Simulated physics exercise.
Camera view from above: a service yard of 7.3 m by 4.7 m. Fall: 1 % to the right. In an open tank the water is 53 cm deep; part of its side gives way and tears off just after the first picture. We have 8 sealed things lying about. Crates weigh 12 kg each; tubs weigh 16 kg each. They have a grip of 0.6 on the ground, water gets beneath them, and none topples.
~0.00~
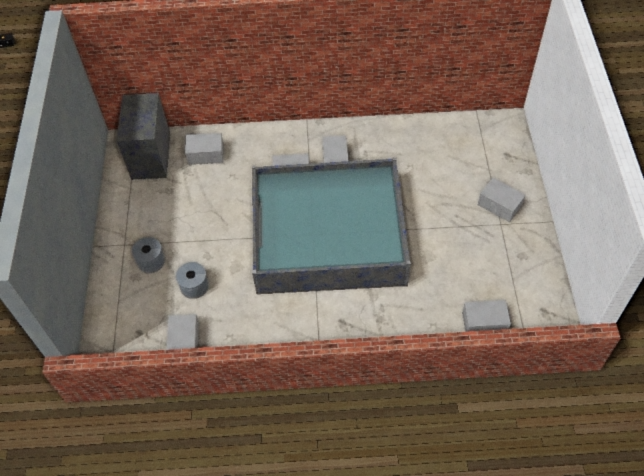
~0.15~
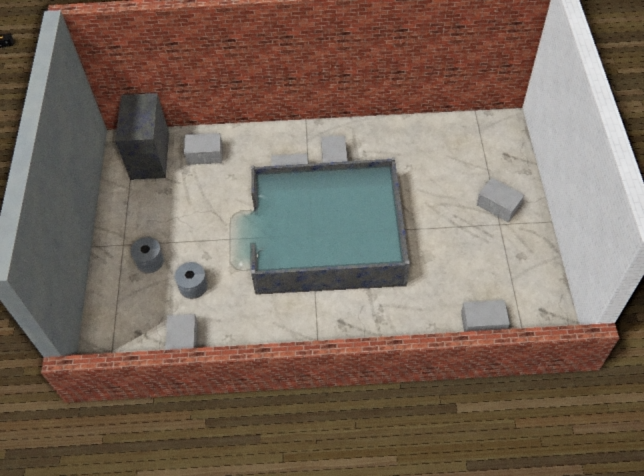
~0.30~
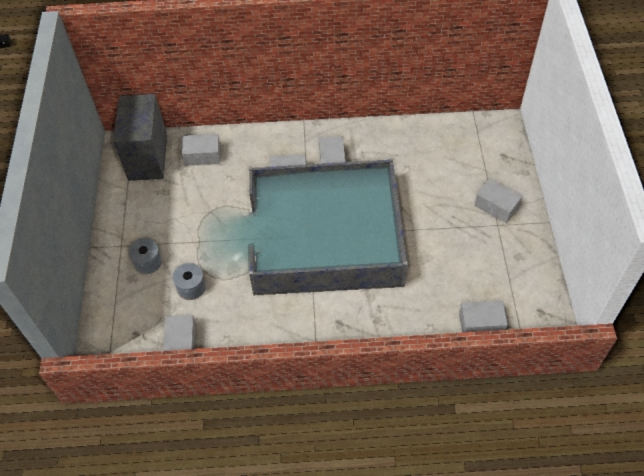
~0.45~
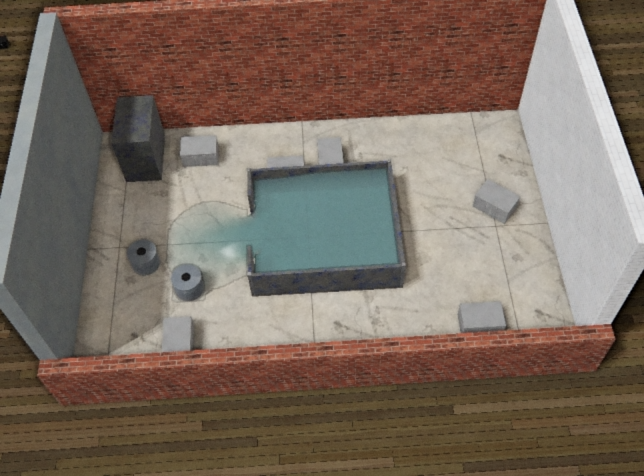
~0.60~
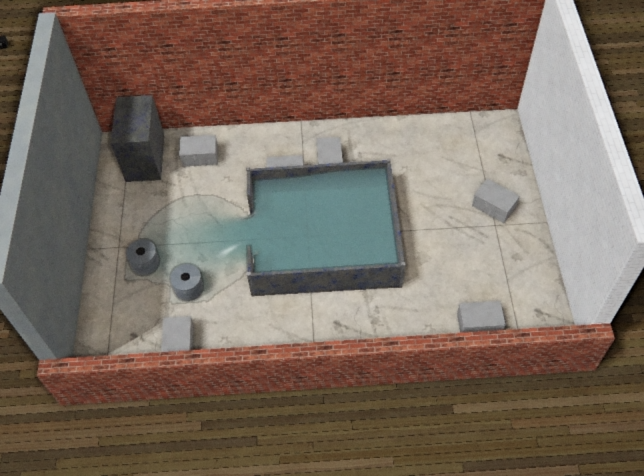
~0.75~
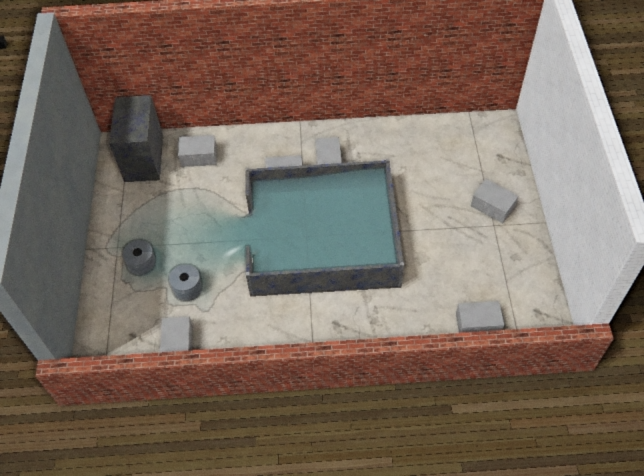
To begin with, a square tank of blue-green water stands full in a walled yard among grey blocks and two round tubs. Part of its left side opens, and water pours out, fanning leftward across the pale floor. The thin sheet spreads around the tubs, while the objects barely move.
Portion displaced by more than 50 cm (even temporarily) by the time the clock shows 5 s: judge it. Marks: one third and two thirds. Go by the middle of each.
I expect that share to be moderate, a third to two thirds.
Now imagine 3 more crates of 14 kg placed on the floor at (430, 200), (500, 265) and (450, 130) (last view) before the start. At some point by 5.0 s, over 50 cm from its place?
Going through them, I'd say falls short, falls short and finally falls short.
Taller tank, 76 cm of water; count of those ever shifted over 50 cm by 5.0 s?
Then 5.
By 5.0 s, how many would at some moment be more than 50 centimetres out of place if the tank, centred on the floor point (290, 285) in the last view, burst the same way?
So the tally would be 2.
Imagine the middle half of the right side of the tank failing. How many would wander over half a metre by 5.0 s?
In that case 2 of them.
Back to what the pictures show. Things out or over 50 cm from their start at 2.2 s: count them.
2.
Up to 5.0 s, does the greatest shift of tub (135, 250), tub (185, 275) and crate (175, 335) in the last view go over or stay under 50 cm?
Well, in turn that's topping it, topping it, topping it.
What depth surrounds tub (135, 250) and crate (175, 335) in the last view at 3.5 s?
Around 11 cm and 8 cm.
After 1.1 s 0 of 8 are over 50 cm from their spots; 0 afloat.
After 2.2 s 2 of 8 are over 50 cm from their spots; 1 afloat.
After 3.5 s 3 of 8 are over 50 cm from their spots; 2 afloat.
After 5.0 s 4 of 8 are over 50 cm from their spots, and 4 have been at some point; 2 afloat.
